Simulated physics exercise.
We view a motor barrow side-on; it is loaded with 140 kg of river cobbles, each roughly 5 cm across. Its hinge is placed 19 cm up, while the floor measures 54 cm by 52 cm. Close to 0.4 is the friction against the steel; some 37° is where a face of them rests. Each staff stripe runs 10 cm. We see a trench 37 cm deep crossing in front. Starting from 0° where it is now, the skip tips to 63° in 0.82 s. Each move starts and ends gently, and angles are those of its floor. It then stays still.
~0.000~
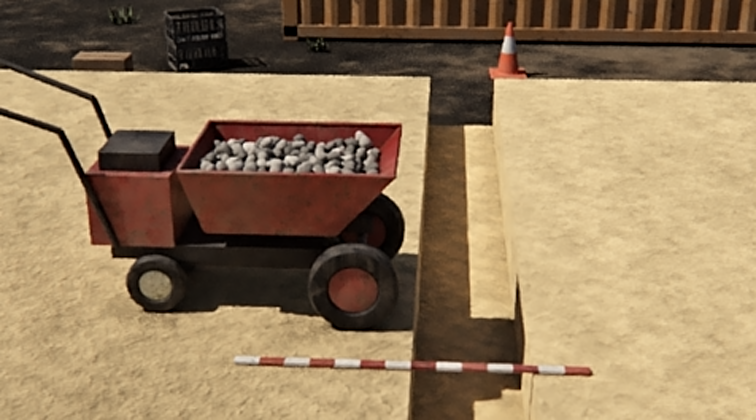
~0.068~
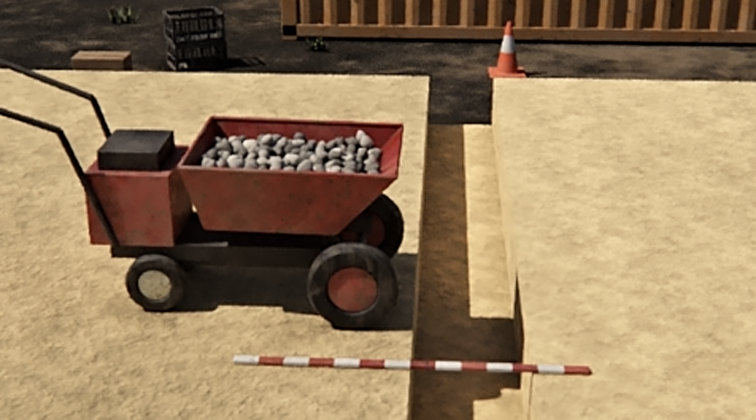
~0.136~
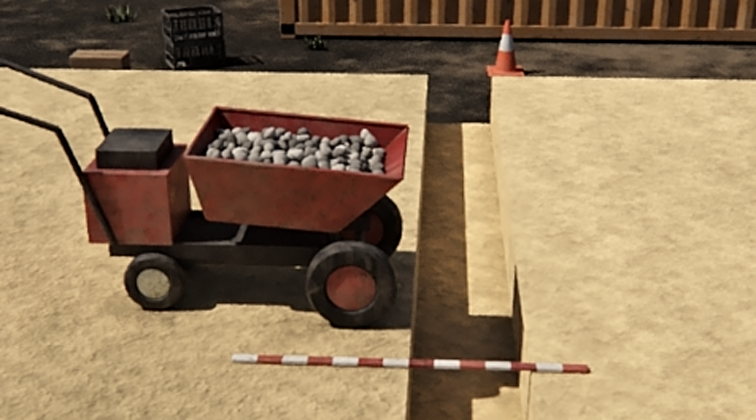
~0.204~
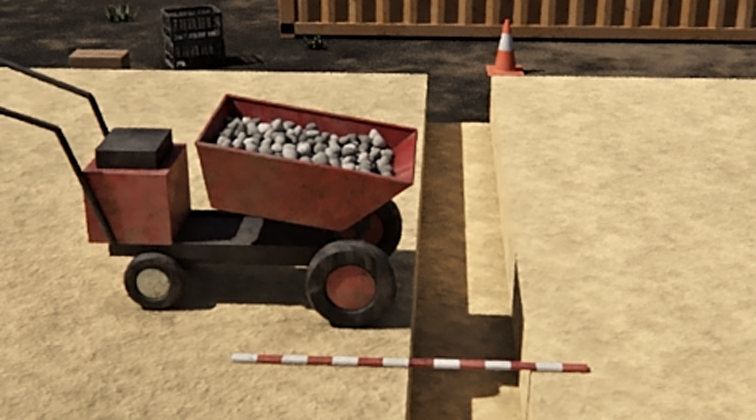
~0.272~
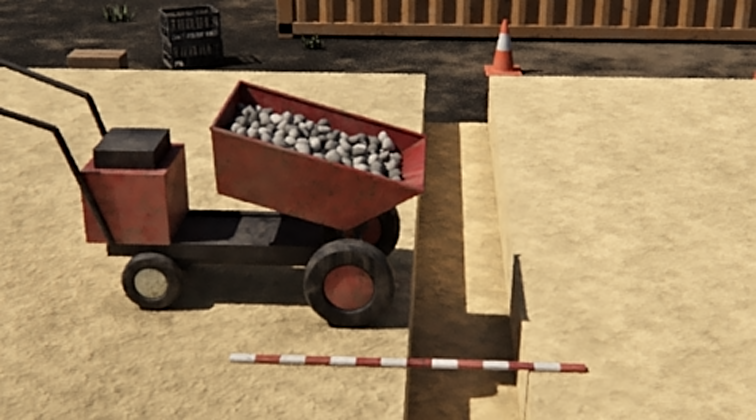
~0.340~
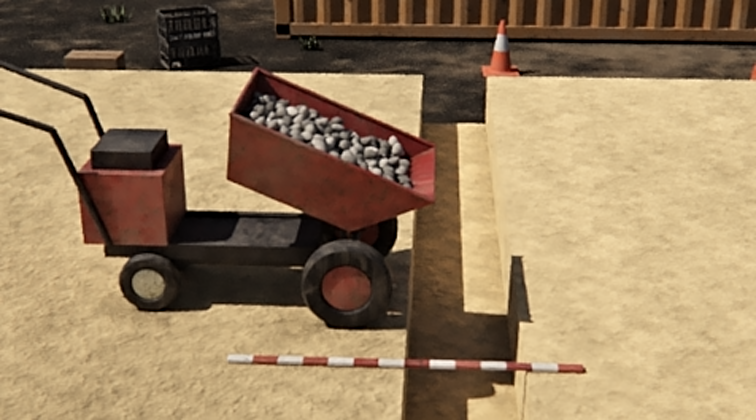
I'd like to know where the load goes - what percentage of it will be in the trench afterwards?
I would put it at about 53 per cent.
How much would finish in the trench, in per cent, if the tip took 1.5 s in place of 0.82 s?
Then some 65 per cent would.
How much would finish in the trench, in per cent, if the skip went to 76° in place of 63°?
It would be near 45 per cent.
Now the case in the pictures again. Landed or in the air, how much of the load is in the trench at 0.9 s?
By that point it's something like 15 in a hundred.
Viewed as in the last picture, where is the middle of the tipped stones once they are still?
In the last view, about (509, 338).
After 0.6 s the floor is at 54°; 100 % in the skip; the foremost stones are at (452, 210).
After 0.9 s the floor is at 63°; 80 % in the skip, 13 % in the trench, 7 % past the trench; the foremost stones are at (542, 278).
After 1.3 s the floor is at 63°; 36 % in the skip, 19 % in the trench, 45 % past the trench; the foremost stones are at (680, 289).
After 3.2 s the floor is at 63°; 0 % in the skip, 53 % in the trench, 47 % past the trench; the foremost stones are past the picture's edge.
